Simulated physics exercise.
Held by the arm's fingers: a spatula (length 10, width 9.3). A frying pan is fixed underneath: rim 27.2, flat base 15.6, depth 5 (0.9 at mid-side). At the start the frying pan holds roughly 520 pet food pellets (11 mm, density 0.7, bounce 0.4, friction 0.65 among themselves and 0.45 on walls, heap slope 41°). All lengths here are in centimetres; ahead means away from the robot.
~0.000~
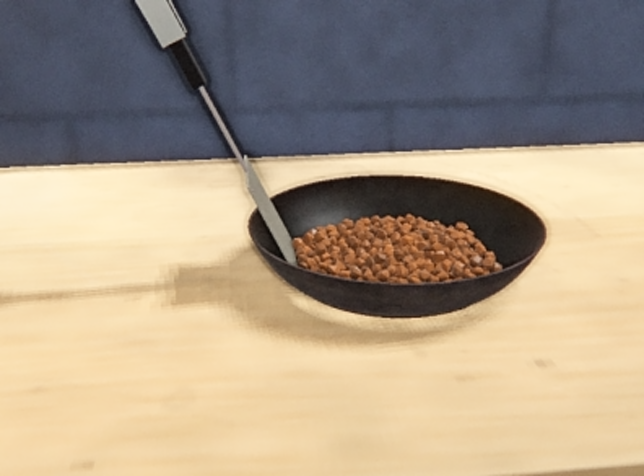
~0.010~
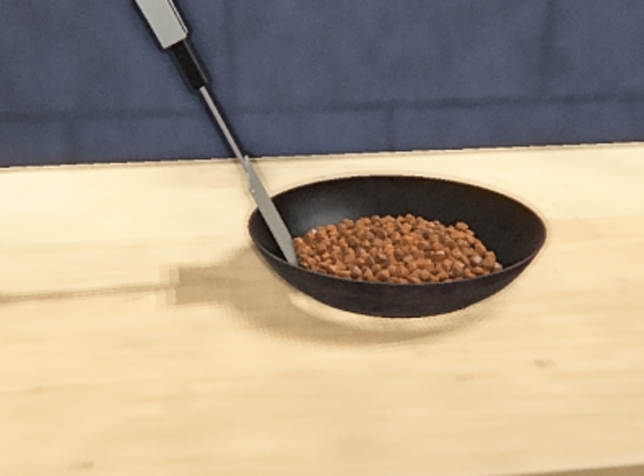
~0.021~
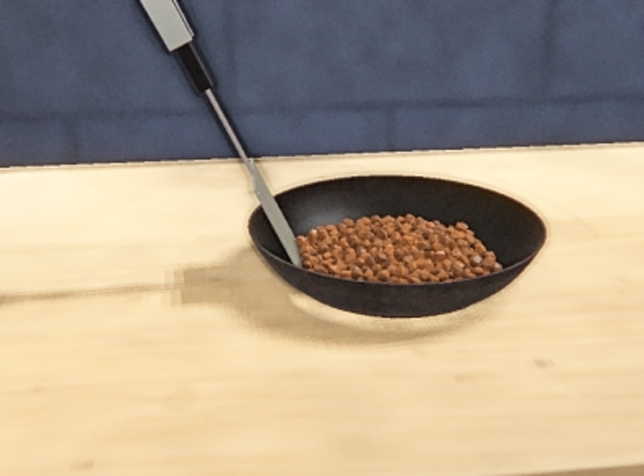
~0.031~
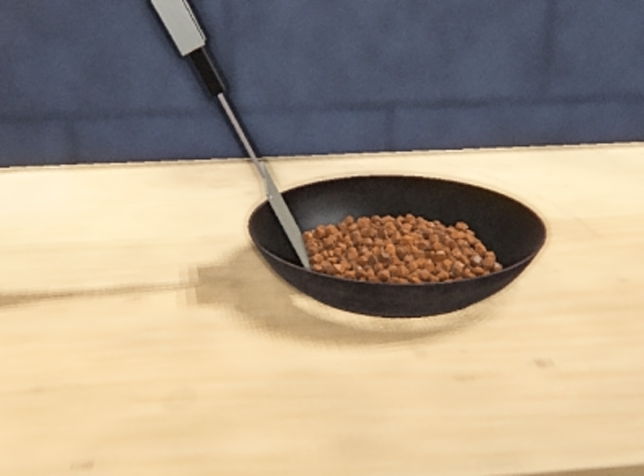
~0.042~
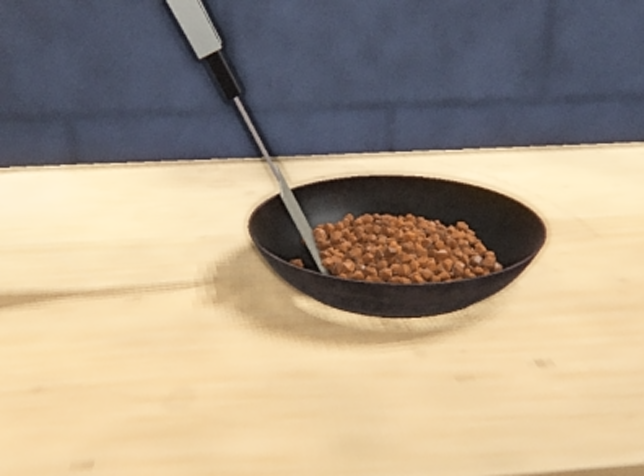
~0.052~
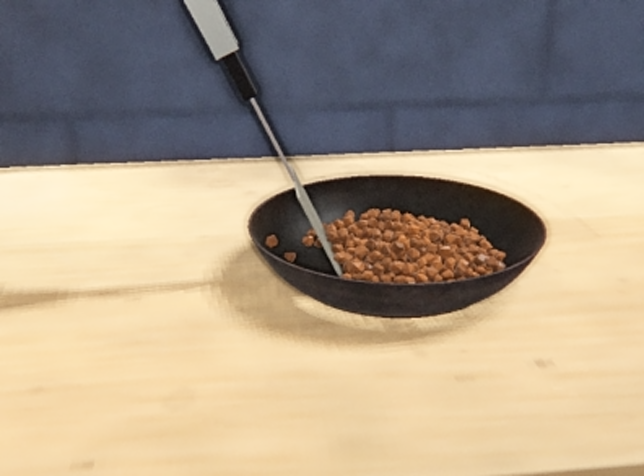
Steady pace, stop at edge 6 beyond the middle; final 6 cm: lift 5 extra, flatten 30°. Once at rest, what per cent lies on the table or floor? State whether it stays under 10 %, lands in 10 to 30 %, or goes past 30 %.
It lands in 10 to 30 %.
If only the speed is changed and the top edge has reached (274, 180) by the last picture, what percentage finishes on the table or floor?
That share would be about 5 percent.
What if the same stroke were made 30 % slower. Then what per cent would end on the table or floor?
It would be roughly 10 percent.
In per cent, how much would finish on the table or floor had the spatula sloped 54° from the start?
Near 20 %.
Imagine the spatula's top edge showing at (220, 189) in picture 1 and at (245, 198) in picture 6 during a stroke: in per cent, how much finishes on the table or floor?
It works out to about 0 %, more or less.
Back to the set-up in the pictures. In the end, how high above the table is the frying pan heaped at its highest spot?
Roughly 6.0 cm.
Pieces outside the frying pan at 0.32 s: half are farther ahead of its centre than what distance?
The distance is about 24 cm.
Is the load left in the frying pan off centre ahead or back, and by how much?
I'd put it at roughly 5.5 cm toward the front.
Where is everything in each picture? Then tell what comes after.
The first frame shows the spatula top edge at (246, 170), sloping 65°; upper third of the load around (390, 246), from x 295 to 495, top at y 220; 519 in the frying pan.
The second frame shows the spatula top edge at (247, 171), sloping 65°; upper third of the load around (390, 246), from x 295 to 495, top at y 220.
The third frame shows the spatula top edge at (252, 173), sloping 65°; upper third of the load around (390, 246), from x 300 to 495, top at y 220.
The fourth frame shows the spatula top edge at (264, 177), sloping 65°; upper third of the load around (383, 246), from x 300 to 495, top at y 220.
The fifth frame shows the spatula top edge at (279, 179), sloping 65°; upper third of the load around (387, 245), from x 295 to 495, top at y 220.
The sixth frame shows the spatula top edge at (294, 180), sloping 65°; upper third of the load around (397, 241), from x 270 to 500, top at y 215; 519 in the frying pan.
After 0.08 s, sloping 65°, highest piece 11 above the table; 518 in the frying pan, 1 on the blade or in flight.
After 0.10 s, sloping 57°, highest piece 16 above the table; 518 in the frying pan, 1 on the blade or in flight.
After 0.32 s, sloping 35°, highest piece 33 above the table; 442 in the frying pan, 54 on the table or floor, 23 on the blade or in flight.
After 1.37 s, sloping 35°, highest piece 5 above the table; 442 in the frying pan, 77 on the table or floor.
In the end, 442 in the frying pan, 77 on the table or floor. That is 15 % on the table or floor.
